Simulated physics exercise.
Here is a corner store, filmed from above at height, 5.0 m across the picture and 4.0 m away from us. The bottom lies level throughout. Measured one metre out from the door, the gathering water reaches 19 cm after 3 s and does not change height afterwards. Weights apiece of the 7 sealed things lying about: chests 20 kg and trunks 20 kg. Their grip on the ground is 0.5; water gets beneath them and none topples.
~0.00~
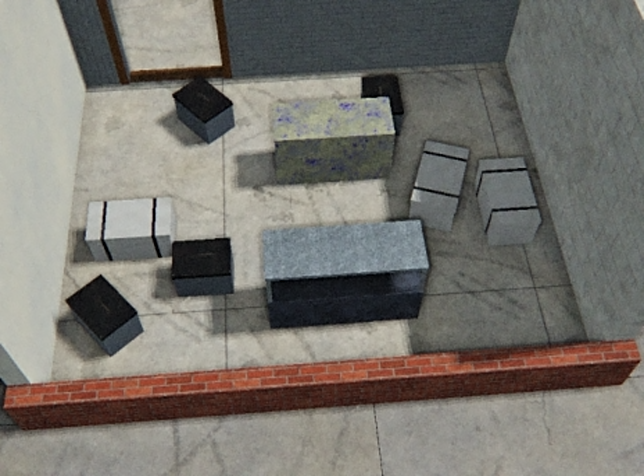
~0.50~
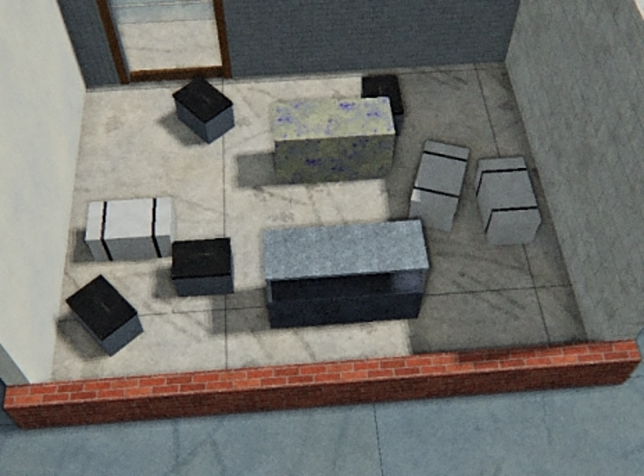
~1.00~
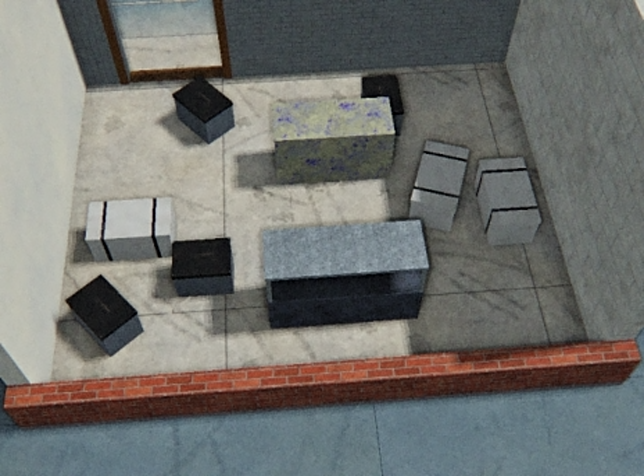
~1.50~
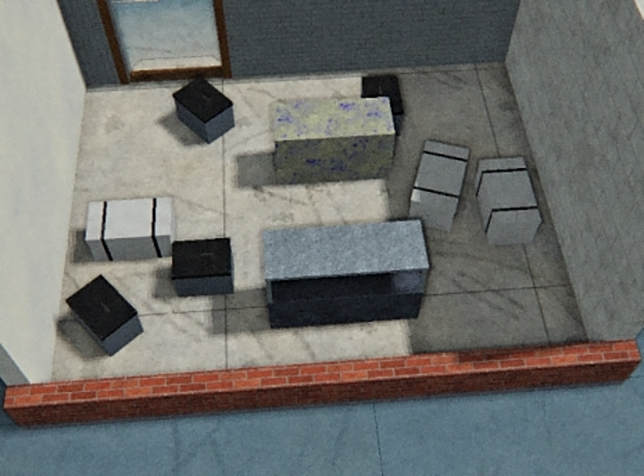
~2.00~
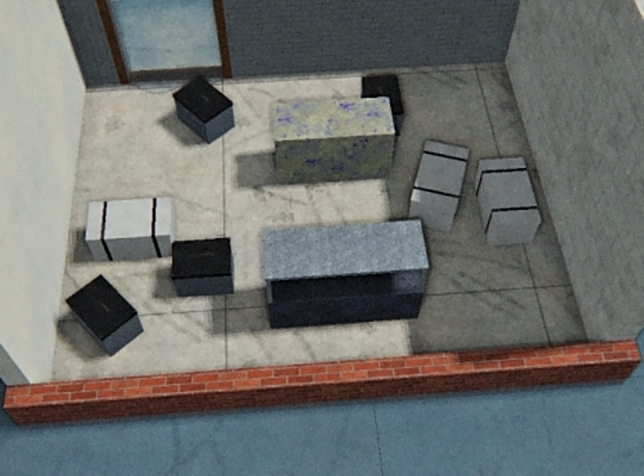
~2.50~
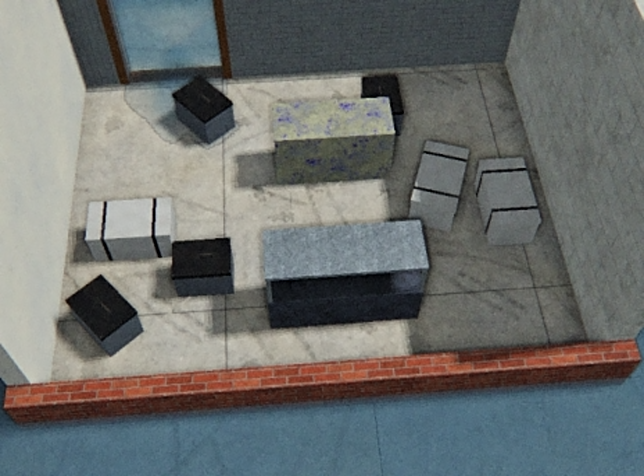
The video shows a walled store area with scattered boxes and two larger blocks, all staying still, as bluish water spreads over the ground outside the low brick wall and beyond the doorway, then begins entering through the doorway.
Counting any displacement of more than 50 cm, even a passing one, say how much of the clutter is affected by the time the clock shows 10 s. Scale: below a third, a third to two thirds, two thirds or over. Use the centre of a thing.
On that scale, a third to two thirds.
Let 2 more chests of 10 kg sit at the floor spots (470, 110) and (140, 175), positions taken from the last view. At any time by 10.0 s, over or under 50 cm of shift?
So the first ends up within that distance while the second ends up beyond that distance.
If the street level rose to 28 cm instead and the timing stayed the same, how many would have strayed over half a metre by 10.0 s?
Count under that change: 5.
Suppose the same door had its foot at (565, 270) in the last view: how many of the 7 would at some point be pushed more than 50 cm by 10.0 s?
Then 0 of them would.
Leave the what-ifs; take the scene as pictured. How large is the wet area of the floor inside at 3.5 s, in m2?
I'd estimate close to 3.5 m2.
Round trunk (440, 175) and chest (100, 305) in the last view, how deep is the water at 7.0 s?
I'd estimate 0 cm for the first and 6 cm for the second.
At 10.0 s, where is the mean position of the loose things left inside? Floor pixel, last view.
Close to (329, 240).
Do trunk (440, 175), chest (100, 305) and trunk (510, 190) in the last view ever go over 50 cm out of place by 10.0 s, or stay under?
Order as asked - a smaller shift, a bigger shift, a smaller shift.
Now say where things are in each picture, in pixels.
A chest at (202, 98) rests on the ground; a trunk at (510, 190), on the bottom; 0.0 m2 under water; 0 of 7 have shifted, in the first picture.
A chest at (202, 98), on the bottom; a trunk at (510, 190) rests on the ground; water covers 0.0 m2; 0 of 7 have shifted, in the second picture.
A chest at (202, 98) rests on the ground; a trunk at (510, 190) rests on the ground; water covers 0.0 m2; 0 of 7 have shifted, in the third picture.
A chest at (202, 98), on the bottom; a trunk at (510, 190) rests on the ground; water covers 0.0 m2; 0 of 7 have shifted, in the fourth picture.
A chest at (202, 98), on the bottom; a trunk at (510, 190) rests on the ground; water covers 0.1 m2; 0 of 7 have shifted, in the fifth picture.
A chest at (202, 98) rests on the ground; a trunk at (510, 190) rests on the ground; 0.6 m2 under water; 0 of 7 have shifted, in the sixth picture.
After 3.5 s 0 of 7 are over 50 cm from their spots; 0 afloat.
After 4.5 s 0 of 7 are over 50 cm from their spots; 0 afloat.
After 7.0 s 1 of 7 are over 50 cm from their spots; 1 afloat.
After 10.0 s 3 of 7 are over 50 cm from their spots, and 3 have been at some point; 1 afloat.
